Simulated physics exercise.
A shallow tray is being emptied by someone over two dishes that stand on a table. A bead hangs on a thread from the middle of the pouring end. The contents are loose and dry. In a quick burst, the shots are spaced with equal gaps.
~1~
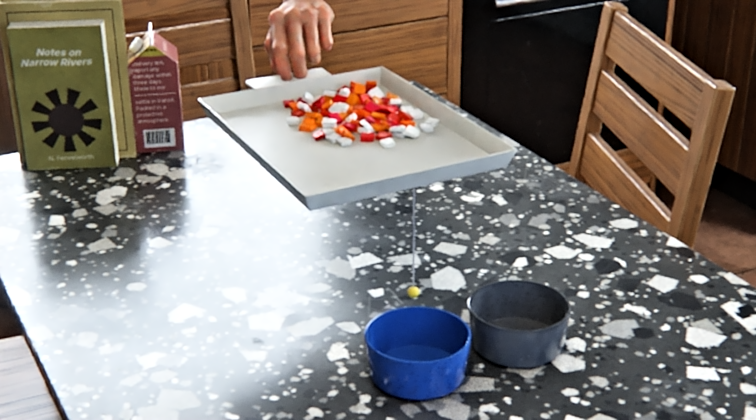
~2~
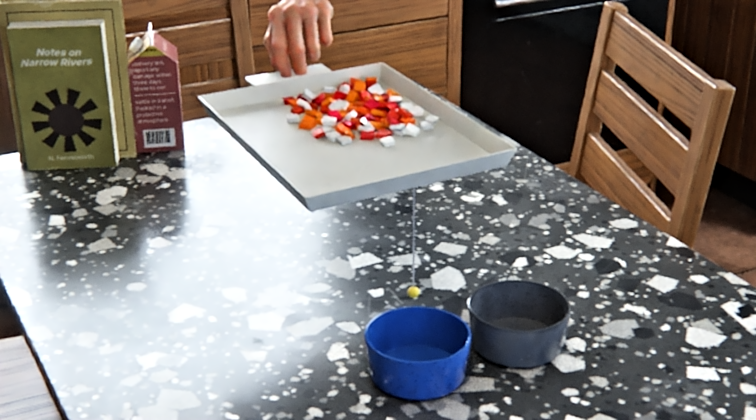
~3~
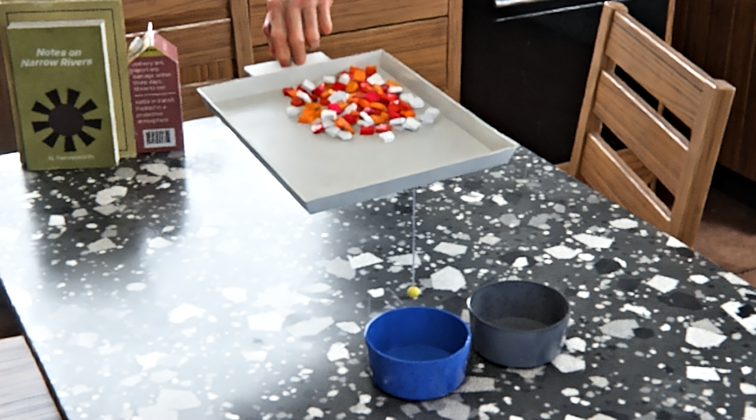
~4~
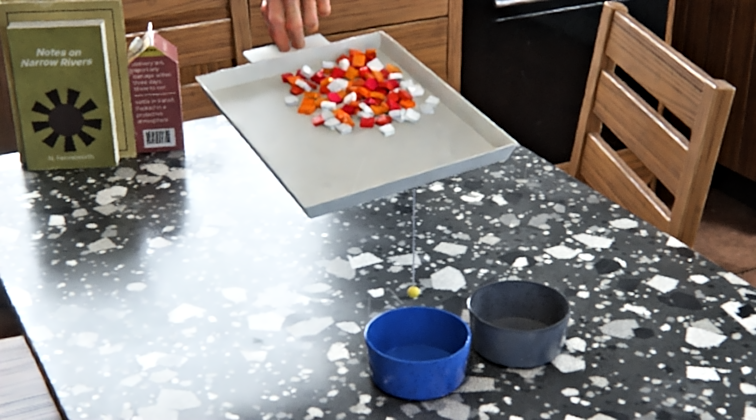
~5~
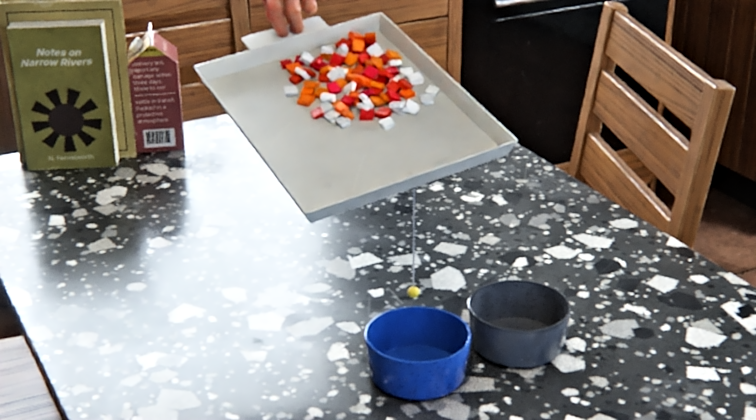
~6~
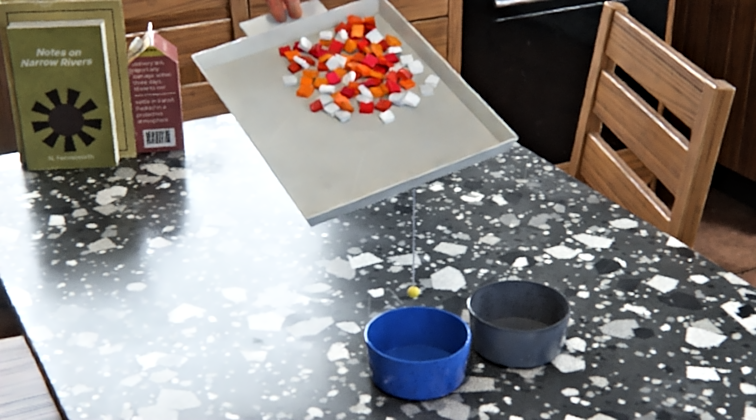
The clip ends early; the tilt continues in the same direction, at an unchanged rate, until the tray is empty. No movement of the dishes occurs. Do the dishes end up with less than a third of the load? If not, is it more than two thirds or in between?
Yes.
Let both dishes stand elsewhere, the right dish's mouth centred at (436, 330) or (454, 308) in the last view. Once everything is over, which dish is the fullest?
For the first try I'd say the dish over on the left, and for the second, the dish over on the left.
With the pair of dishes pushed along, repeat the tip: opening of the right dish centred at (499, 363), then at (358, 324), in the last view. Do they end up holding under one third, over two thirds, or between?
Try one: Below one third; try two: The middle third.
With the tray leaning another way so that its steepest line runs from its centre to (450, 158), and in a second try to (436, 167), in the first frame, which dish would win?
First try, the dish at right; second try, the dish at right.
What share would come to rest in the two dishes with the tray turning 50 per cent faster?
Roughly 0 percent.
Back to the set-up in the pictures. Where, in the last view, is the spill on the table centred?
Approximate centre, last frame: (314, 396).
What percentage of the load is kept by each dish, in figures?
So the left dish gets 0 % of the load, while the right one gets 0 %.
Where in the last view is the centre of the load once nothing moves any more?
I'd say the middle ends up at about (317, 396).
Soon after the last picture, tray tipped steeply; most on the tray; a small part in the air.
A little later, tray tipped right over; a small part on the tray; a stray few in the left dish; most outside both; a small part in the air.
Later still, tray tipped past a quarter turn; a stray few in the left dish; nearly all outside both.
At rest, tray tipped past a quarter turn; a stray few in the left dish; none in the right dish; nearly all outside both.
